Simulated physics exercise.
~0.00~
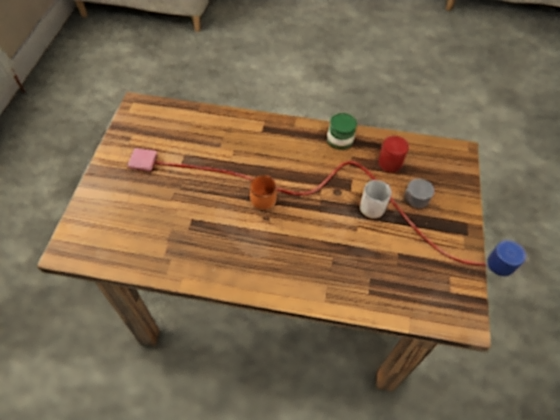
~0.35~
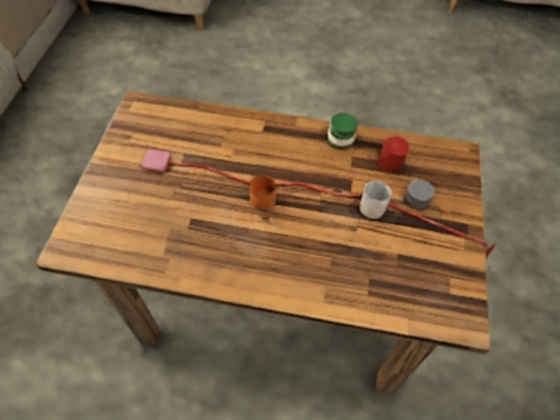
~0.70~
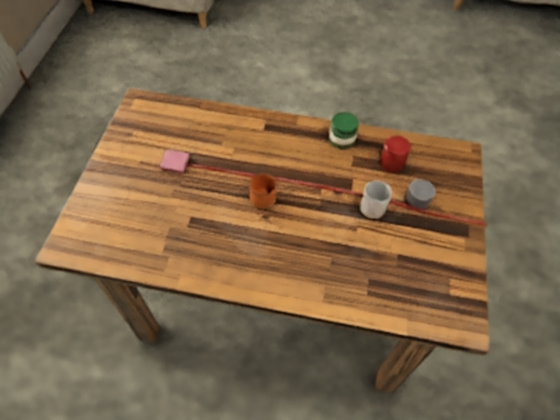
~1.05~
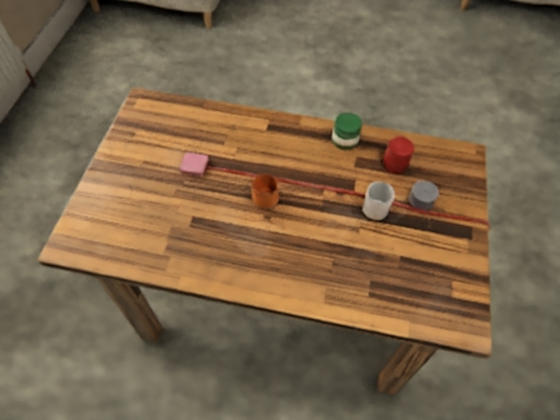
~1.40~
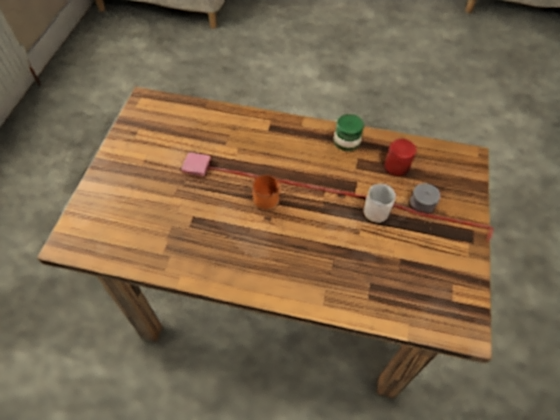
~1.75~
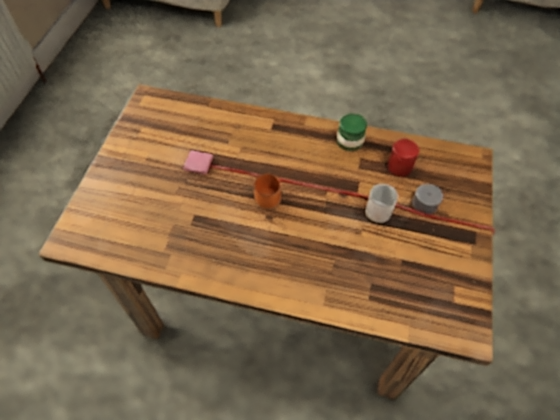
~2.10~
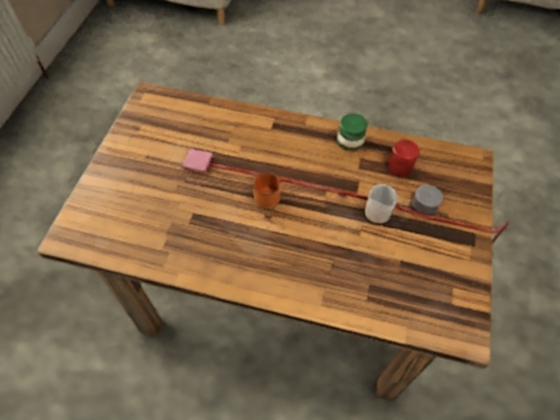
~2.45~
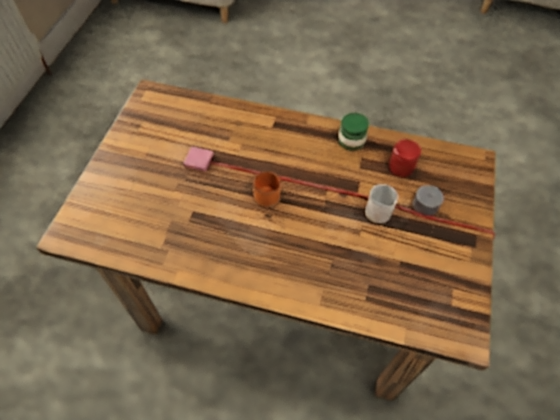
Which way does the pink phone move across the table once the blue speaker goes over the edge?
The pink phone slides to the right, towards the side where the blue speaker went over.
On a striped wooden table above a mottled grey floor, seen from high in front, a thin red cable runs from a small pink phone at the left towards a blue speaker just past the right edge. An orange mug stands near the middle, with a white mug, a grey tub, a red tub and a green tin to the right. The blue speaker drops out of sight, and the slack cable straightens. The pink phone slides a short way right, then slows and stops left of the orange mug. At the end the cable still stretches to the right edge, and the mugs, tubs and tin stand where they began.
